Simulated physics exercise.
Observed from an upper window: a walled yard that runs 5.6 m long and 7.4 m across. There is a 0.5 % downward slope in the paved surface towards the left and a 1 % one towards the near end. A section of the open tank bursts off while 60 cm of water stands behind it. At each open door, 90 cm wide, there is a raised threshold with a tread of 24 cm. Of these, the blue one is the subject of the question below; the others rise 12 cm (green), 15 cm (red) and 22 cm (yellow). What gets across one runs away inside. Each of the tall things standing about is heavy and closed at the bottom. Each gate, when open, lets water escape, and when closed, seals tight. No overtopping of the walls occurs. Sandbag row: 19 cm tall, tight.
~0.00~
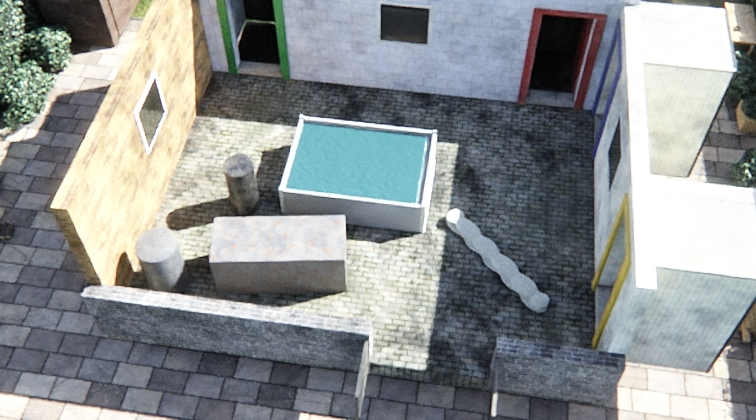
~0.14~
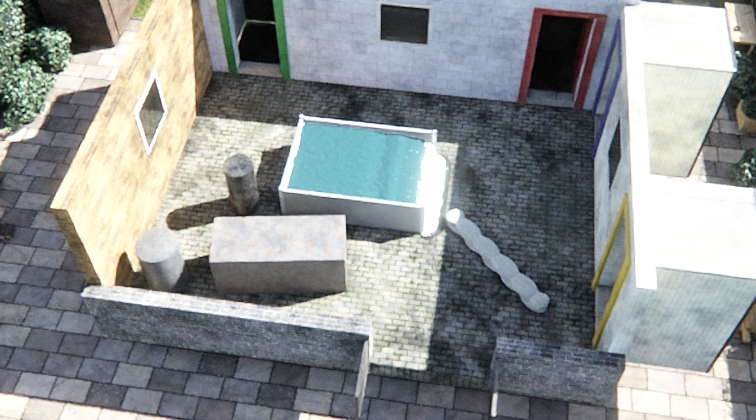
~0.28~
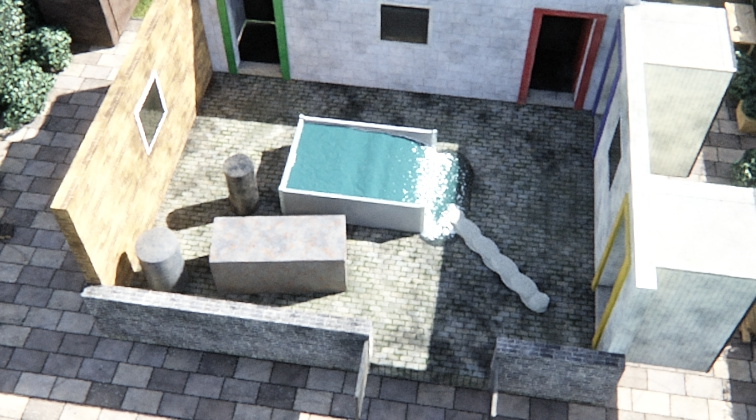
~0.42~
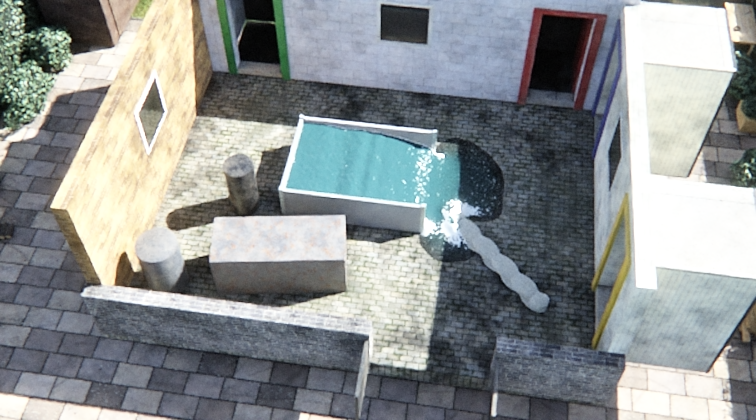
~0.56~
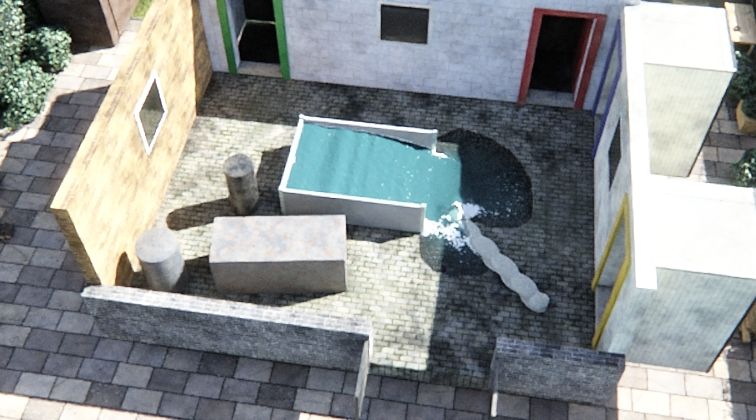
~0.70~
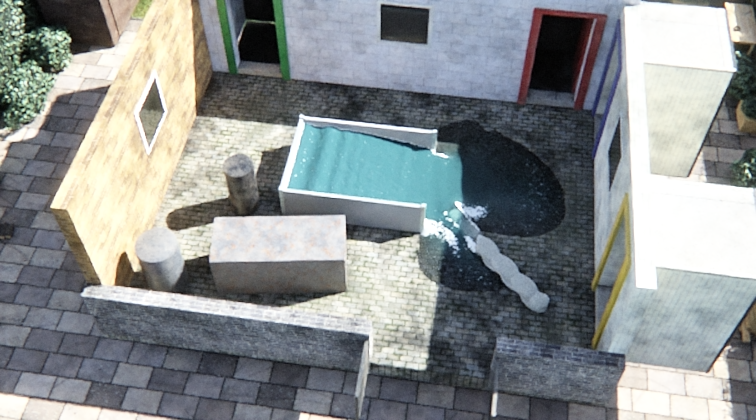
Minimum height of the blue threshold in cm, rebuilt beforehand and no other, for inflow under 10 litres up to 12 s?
23 cm.
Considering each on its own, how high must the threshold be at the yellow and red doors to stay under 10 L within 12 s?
About 13.0 cm at yellow and 19 cm at red.
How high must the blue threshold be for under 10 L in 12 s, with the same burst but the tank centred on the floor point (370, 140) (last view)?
29 cm, give or take.
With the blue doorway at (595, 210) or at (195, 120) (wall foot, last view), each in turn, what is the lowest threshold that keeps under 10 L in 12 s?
About 24 cm for the first and 7.0 cm for the second.
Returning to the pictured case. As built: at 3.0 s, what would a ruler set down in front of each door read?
Centimetres: Green = 0, blue = 23, red = 21, yellow = 10.
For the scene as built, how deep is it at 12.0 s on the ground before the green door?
It works out to about 4.5 centimetres deep.
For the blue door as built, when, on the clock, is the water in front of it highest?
2.8 s.
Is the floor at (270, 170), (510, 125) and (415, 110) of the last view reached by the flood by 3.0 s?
1: Unwetted; 2: Awash; 3: Unwetted.
After 1.4 s water covers 30 % of the floor, deepest (36 cm) near (445, 215); it has not reached the blue door.
After 3.0 s water covers 40 % of the floor, deepest (30 cm) near (595, 379); 23 cm at the blue door, 44 litres in over its 11 cm threshold.
After 12.0 s water covers 95 % of the floor, deepest (12 cm) near (119, 315); 3 cm at the blue door, 100 litres in over its 11 cm threshold.
At the blue door as built, the water arrived by 1.5 s and peaked near 24 cm at 2.8 s.
Run again over the same 12 s with other heights there, 15 litres in over 20.5 cm, 2 litres over 28 cm. The limit of 10 litres is kept from about 23 cm up.
